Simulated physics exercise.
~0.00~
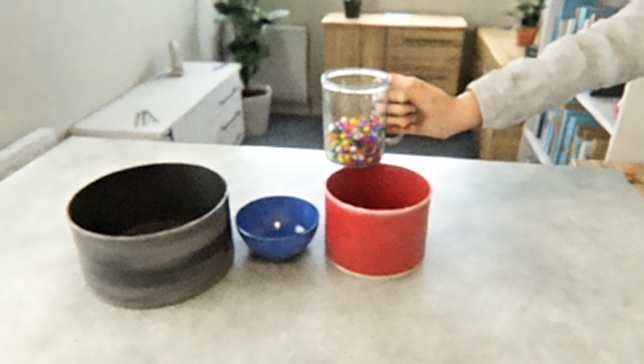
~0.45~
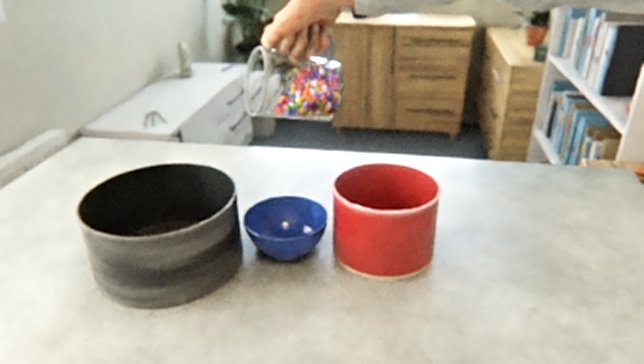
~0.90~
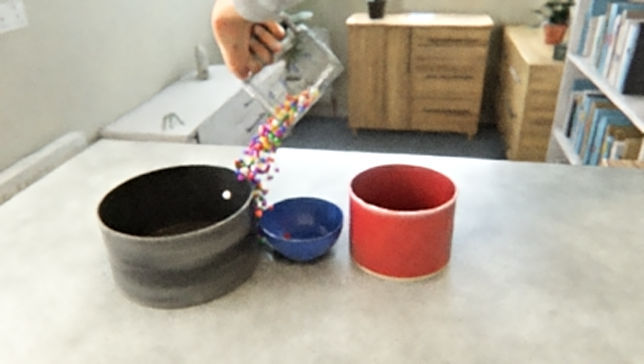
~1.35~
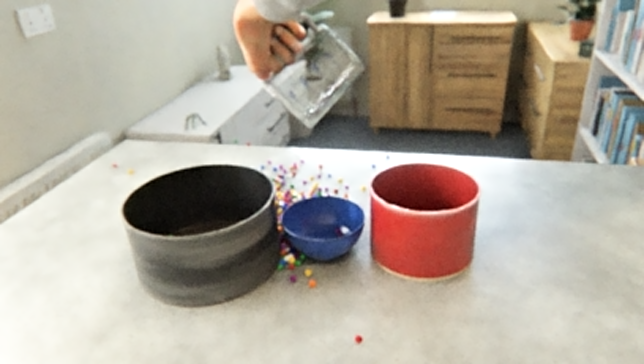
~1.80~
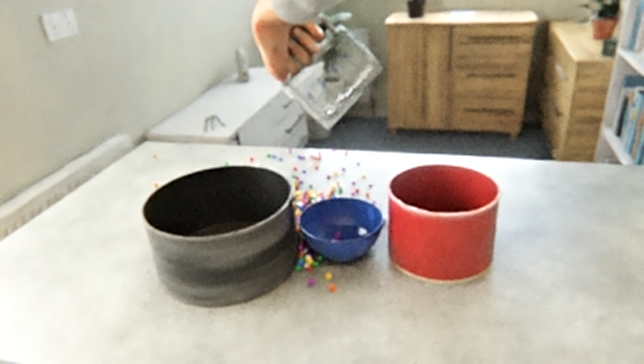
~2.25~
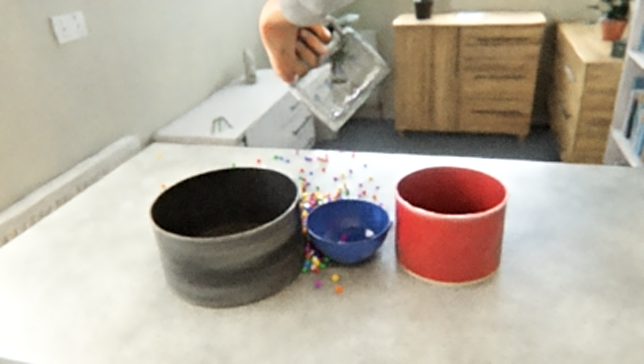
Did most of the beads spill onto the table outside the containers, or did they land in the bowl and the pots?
Most of the beads spilled onto the table around the blue bowl. Very few ended up in the bowl or the pots.
